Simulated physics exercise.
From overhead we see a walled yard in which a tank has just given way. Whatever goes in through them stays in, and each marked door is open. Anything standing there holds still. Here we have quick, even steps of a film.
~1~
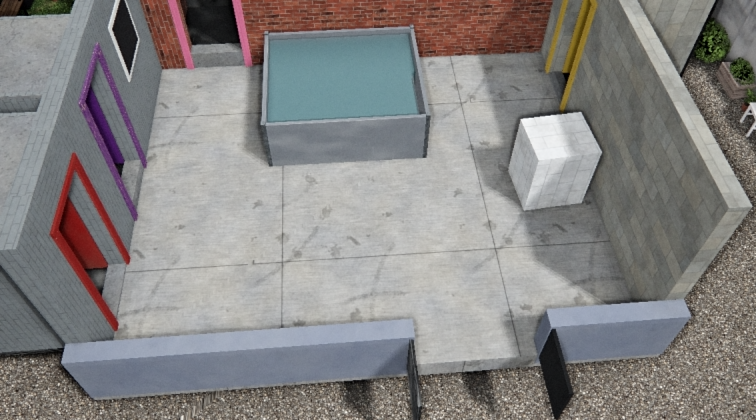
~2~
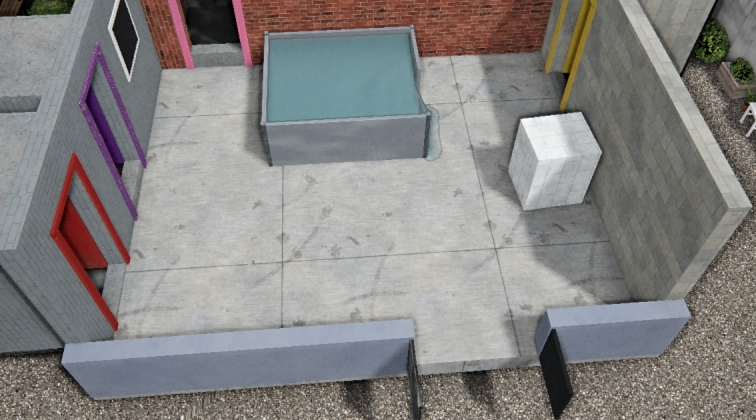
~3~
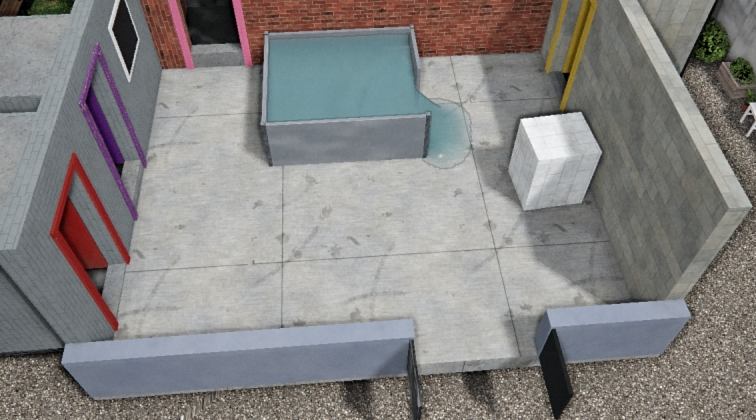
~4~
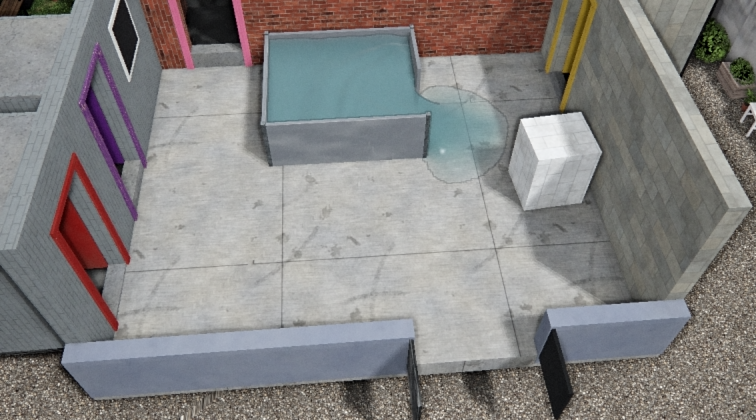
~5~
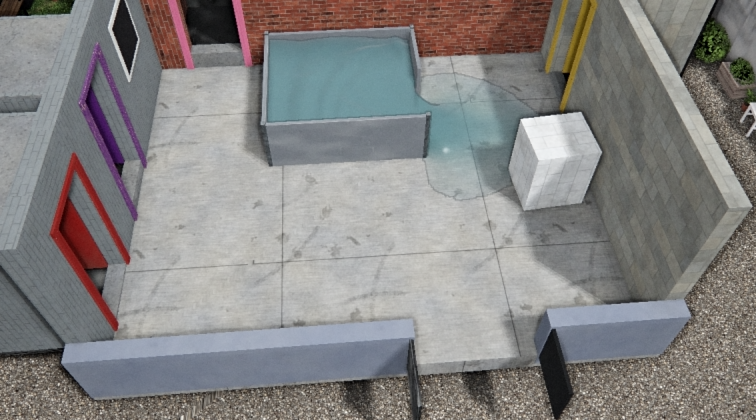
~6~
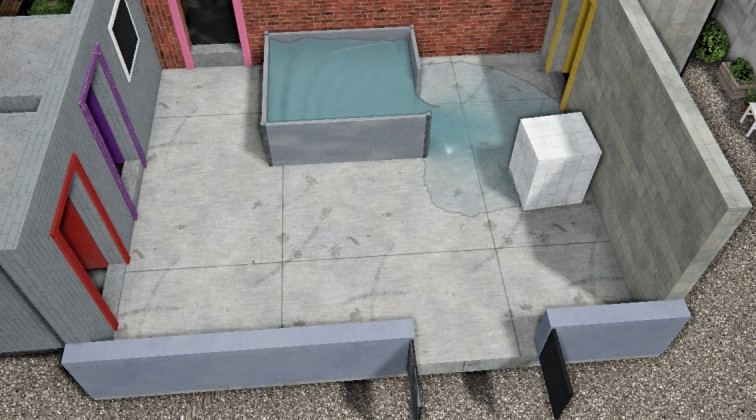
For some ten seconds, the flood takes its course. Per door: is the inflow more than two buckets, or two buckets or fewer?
Yellow door - more than two; red door - two or fewer; pink door - two or fewer; purple door - two or fewer.
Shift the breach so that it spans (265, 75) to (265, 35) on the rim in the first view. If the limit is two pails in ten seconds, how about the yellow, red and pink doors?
So yellow crosses the limit, red crosses the limit and pink crosses the limit.
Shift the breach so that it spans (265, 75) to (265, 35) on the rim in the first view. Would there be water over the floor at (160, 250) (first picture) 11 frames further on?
Answer: Covered.
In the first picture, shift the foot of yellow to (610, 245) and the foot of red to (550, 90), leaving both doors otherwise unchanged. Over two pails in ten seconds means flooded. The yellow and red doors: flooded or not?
Taking them in turn, the yellow one tops the two-pail mark and the red one tops the two-pail mark.
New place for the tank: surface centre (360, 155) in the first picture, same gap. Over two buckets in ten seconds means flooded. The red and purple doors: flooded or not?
First the red: It crosses the line. Then the purple: It doesn't reach it.
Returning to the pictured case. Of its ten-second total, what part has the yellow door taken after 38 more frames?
Roughly 80 percent.
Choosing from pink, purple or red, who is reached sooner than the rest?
I say the pink door.
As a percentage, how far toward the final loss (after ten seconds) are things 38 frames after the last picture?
Some 65 per cent.
A moment on, water covers 25 % of the floor; the yellow door over two buckets in, the red door not reached, the pink door not reached, the purple door not reached.
Next, water covers 30 % of the floor; the yellow door far over two buckets in, the red door not reached, the pink door not reached, the purple door not reached.
Then, water covers 40 % of the floor; the yellow door far over two buckets in, the red door not reached, the pink door not reached, the purple door not reached.
Later, water covers 65 % of the floor; the yellow door far over two buckets in, the red door not reached, the pink door wet at the sill, nothing in, the purple door not reached.
In the end, water covers 85 % of the floor; the yellow door far over two buckets in, the red door under two buckets in, the pink door wet at the sill, nothing in, the purple door wet at the sill, nothing in.
